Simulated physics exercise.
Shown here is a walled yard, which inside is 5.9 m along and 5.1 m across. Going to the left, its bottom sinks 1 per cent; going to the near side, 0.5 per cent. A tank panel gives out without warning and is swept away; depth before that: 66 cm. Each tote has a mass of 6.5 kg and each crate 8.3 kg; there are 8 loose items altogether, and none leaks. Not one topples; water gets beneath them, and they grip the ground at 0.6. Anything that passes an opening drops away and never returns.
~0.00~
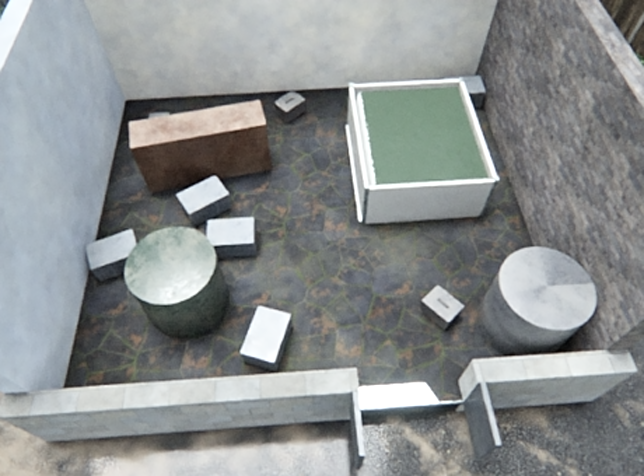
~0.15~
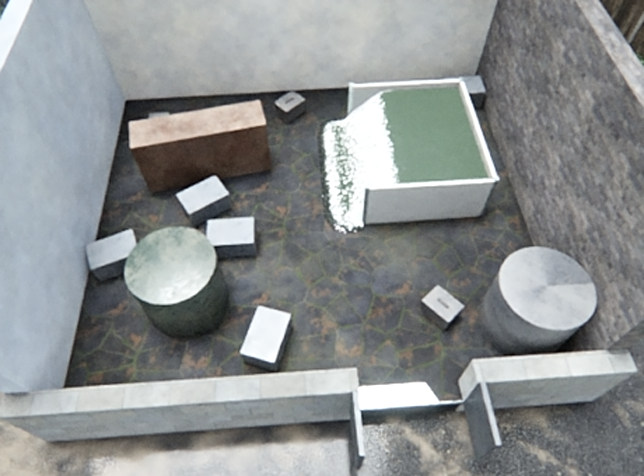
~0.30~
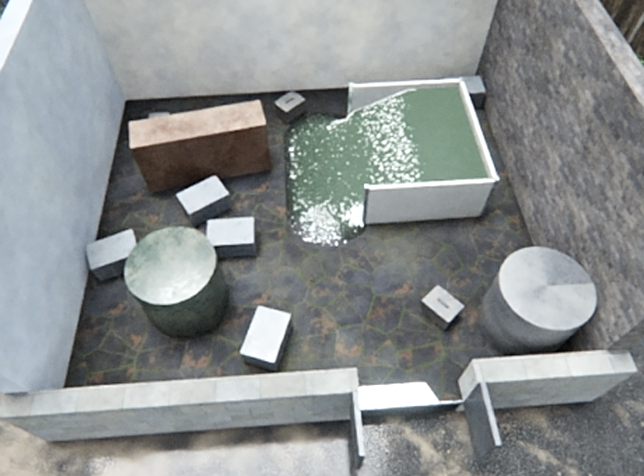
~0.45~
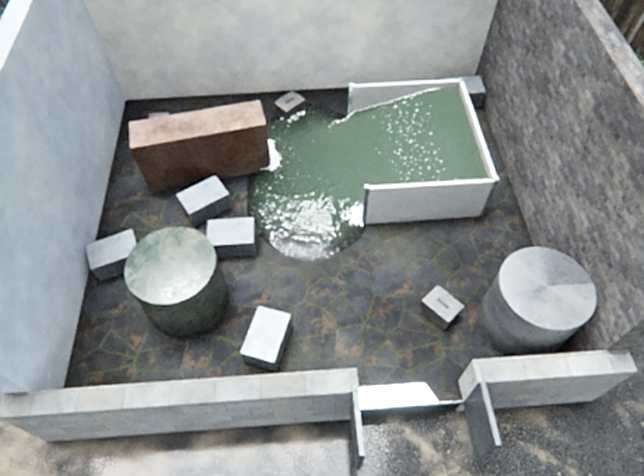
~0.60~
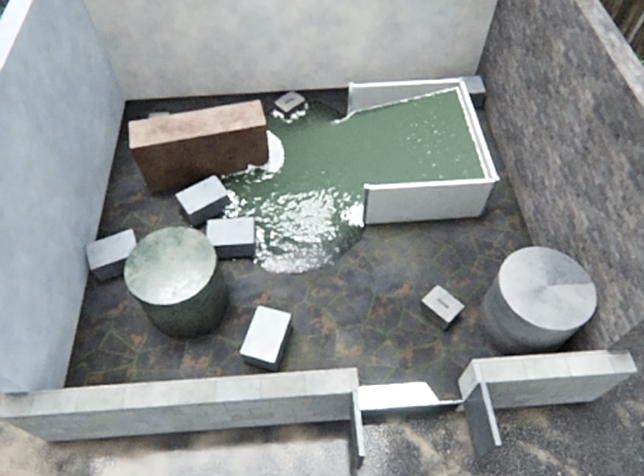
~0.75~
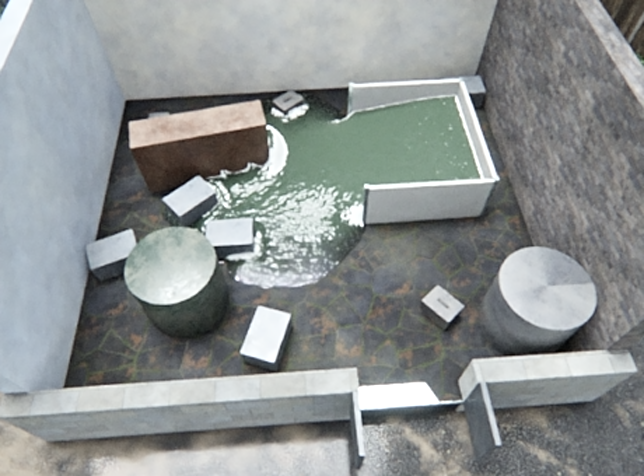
In a walled yard, green water pours from a tank's open side and spreads around nearby blocks.
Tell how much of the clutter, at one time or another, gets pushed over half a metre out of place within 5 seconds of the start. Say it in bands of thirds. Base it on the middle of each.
The way it's going, it will be the top band.
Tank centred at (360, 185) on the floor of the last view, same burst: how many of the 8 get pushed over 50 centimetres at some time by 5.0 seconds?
Then 7 of them would.
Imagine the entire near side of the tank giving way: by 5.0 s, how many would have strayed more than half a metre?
In that case the number is 4.
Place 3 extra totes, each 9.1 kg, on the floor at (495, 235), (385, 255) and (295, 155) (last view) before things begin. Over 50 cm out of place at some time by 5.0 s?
Taking them one by one: It stays within, then it stays within, then it goes beyond.
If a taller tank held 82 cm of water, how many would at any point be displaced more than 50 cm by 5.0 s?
7.
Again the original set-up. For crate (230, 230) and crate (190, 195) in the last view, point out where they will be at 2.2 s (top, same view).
About (100, 262) for the first and (106, 175) for the second.
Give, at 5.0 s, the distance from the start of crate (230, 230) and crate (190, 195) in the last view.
In turn: 150 cm, 140 cm.
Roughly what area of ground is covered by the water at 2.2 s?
Some 18 m2.
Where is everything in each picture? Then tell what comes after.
In the first frame, a crate at (203, 194) rests on the ground; a tote at (290, 101), on the bottom; water covers 2.9 m2; 0 of 8 have shifted.
In the second frame, a crate at (203, 194) rests on the ground; a tote at (290, 101) rests on the ground; water covers 4.0 m2; 0 of 8 have shifted.
In the third frame, a crate at (203, 194), on the bottom; a tote at (290, 101), on the bottom; water covers 5.3 m2; 0 of 8 have shifted.
In the fourth frame, a crate at (203, 194) rests on the ground; a tote at (290, 101) rests on the ground; 6.8 m2 under water; 0 of 8 have shifted.
In the fifth frame, a crate at (202, 194) rests on the ground; a tote at (290, 101) rests on the ground; water covers 8.1 m2; 0 of 8 have shifted.
In the sixth frame, a crate at (189, 195), on the bottom, 18 cm from its start; a tote at (288, 100) rests on the ground, 4 cm from its start; 9.6 m2 under water; 1 of 8 have shifted.
After 1.1 s 1 of 8 are over 50 cm from their spots; 1 afloat.
After 2.2 s 4 of 8 are over 50 cm from their spots; 3 afloat.
After 3.5 s 6 of 8 are over 50 cm from their spots; 5 afloat.
After 5.0 s 6 of 8 are over 50 cm from their spots, and 6 have been at some point; 7 afloat.
